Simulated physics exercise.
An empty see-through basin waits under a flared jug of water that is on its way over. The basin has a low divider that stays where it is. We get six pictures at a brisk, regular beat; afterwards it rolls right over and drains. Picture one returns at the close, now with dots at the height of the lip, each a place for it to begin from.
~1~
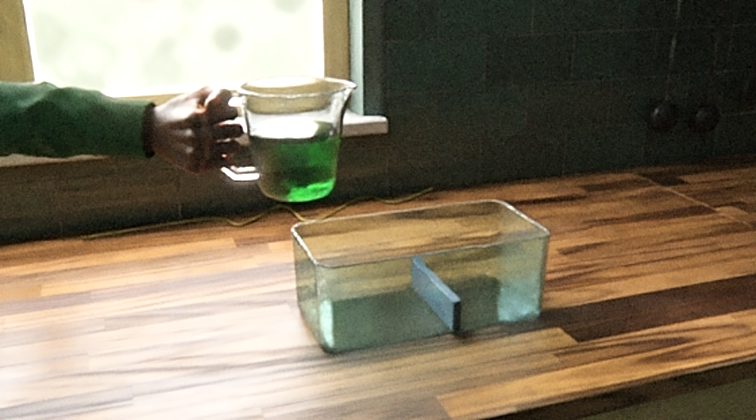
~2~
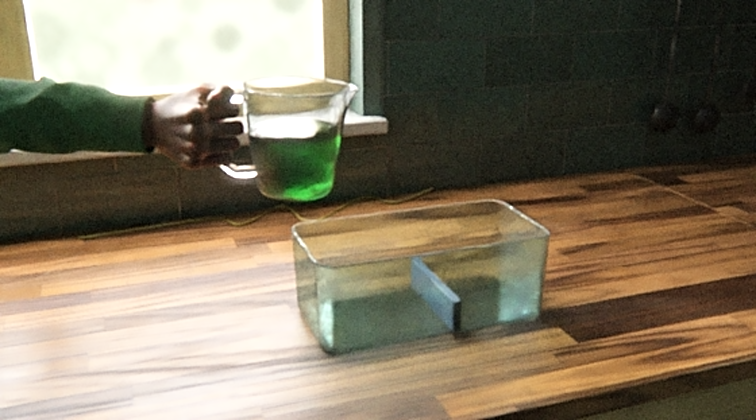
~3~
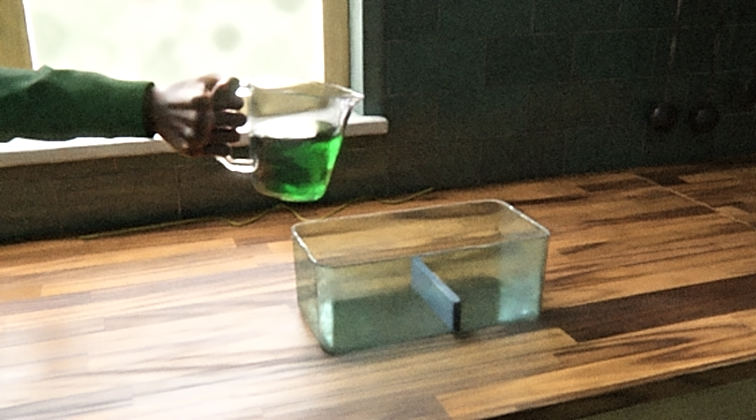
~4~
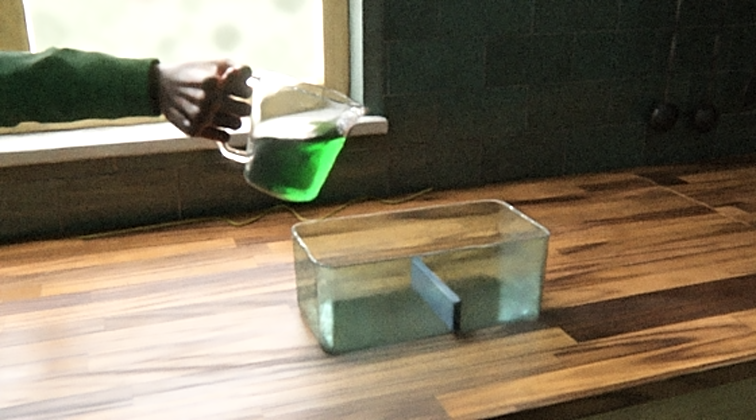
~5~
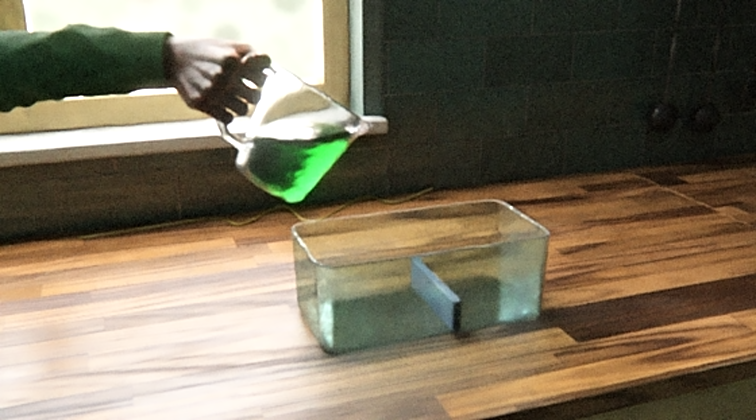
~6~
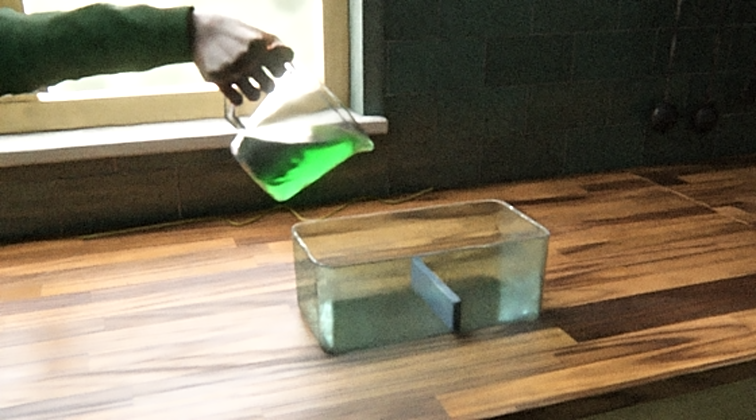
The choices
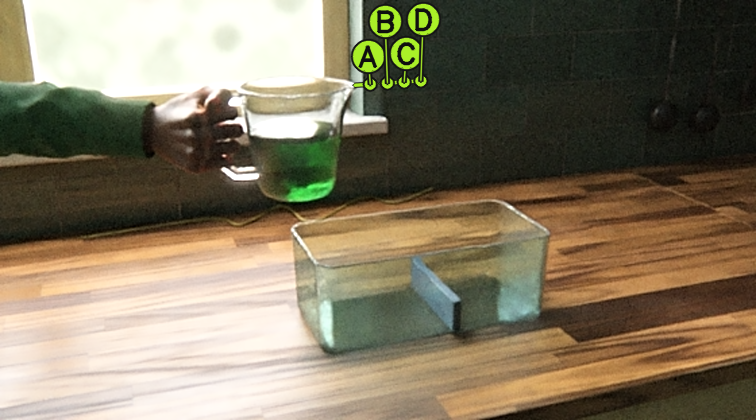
In this clip, a hand in a green sleeve holds a glass jug of green liquid above a clear, rectangular basin with a low divider on a wooden counter, then steadily tilts the jug to the right.
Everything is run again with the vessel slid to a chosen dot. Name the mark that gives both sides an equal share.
Spot C.
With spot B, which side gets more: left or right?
The left side.
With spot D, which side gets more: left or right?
The right side.
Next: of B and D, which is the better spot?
D it is.
In lime, A at (370, 84); B at (387, 83); C at (404, 82); D at (420, 80).
With A, about 89 % ends left of the wall and 6 % right of it; 5 % is lost outside.
With B, about 80 % ends left of the wall and 17 % right of it.
With C, about 48 % ends left of the wall and 51 % right of it.
With D, about 26 % ends left of the wall and 72 % right of it.
